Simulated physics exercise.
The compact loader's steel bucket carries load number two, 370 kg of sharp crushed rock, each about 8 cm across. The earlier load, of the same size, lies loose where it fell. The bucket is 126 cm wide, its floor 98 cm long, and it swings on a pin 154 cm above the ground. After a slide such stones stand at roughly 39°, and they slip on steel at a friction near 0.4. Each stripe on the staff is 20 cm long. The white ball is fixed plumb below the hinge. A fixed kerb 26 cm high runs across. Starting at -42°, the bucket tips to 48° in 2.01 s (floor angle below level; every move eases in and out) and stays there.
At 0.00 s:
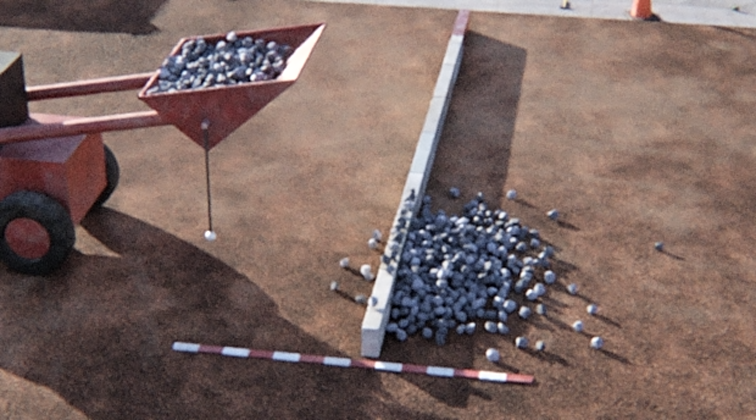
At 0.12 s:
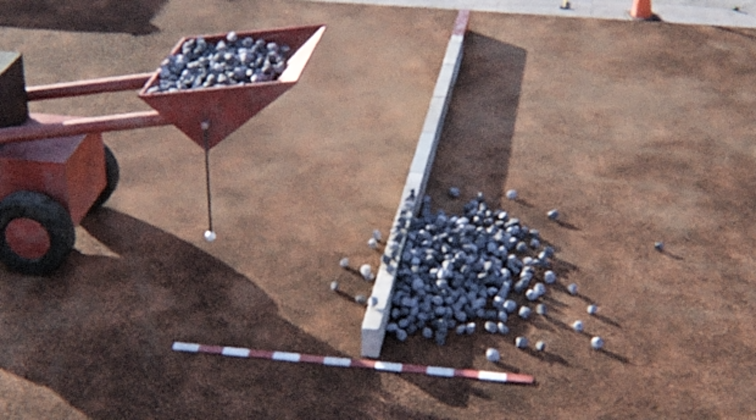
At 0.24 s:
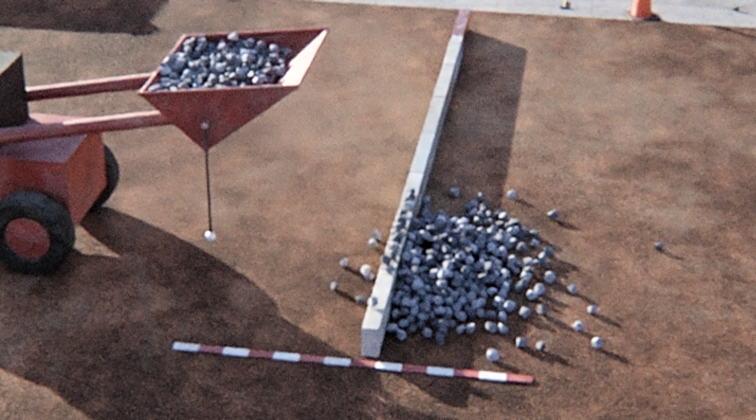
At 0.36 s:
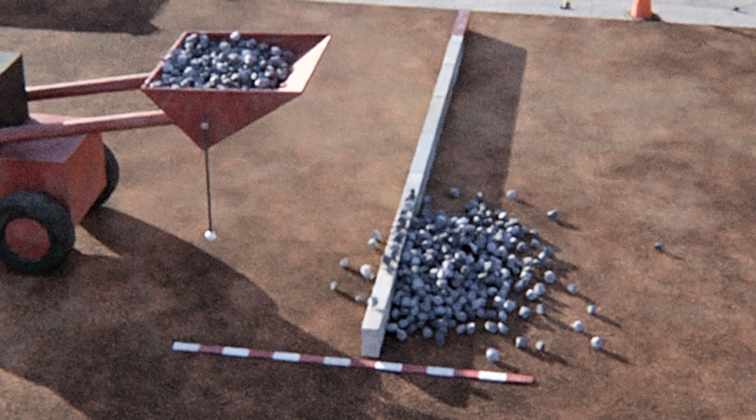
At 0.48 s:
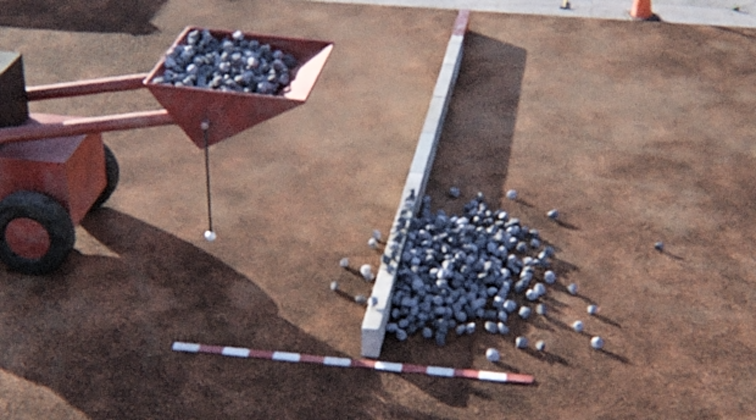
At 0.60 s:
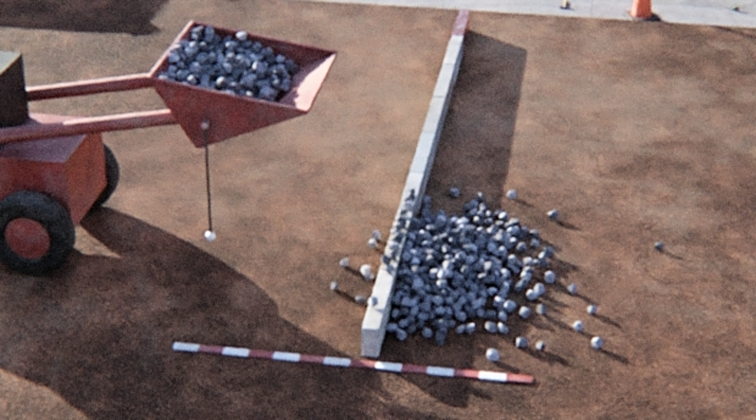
A red loader bucket heaped with blue-grey stones, at upper left, is seen from above on a patch of bare brown ground in low sunlight. A pale kerb runs up the middle with a loose pile of similar stones mostly on its right, and a red-and-white staff lies in front. The bucket slowly rotates, its right lip lowering and stones shifting slightly inside, while everything else and the camera stay still.
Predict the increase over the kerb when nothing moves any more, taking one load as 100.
About 0 per cent.
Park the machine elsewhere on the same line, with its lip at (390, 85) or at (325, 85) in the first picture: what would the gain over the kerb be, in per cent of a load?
About 70 and 0 per cent.
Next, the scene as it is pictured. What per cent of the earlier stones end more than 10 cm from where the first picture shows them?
About 0 per cent.
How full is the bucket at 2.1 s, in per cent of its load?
It holds some 15 per cent.
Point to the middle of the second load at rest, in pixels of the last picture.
Around (340, 252).
After 1.5 s the floor is at 34°; in per cent of one load, 100 in the bucket, 5 on this side of the kerb, 95 over the kerb; the foremost stones are at (581, 292).
After 2.1 s the floor is at 48°; in per cent of one load, 15 in the bucket, 90 on this side of the kerb, 95 over the kerb; the foremost stones are at (581, 292).
After 2.5 s the floor is at 48°; in per cent of one load, 0 in the bucket, 105 on this side of the kerb, 95 over the kerb; the foremost stones are at (581, 292).
After 5.2 s the floor is at 48°; in per cent of one load, 0 in the bucket, 105 on this side of the kerb, 95 over the kerb; the foremost stones are at (581, 292). Net gain over the kerb, 0.
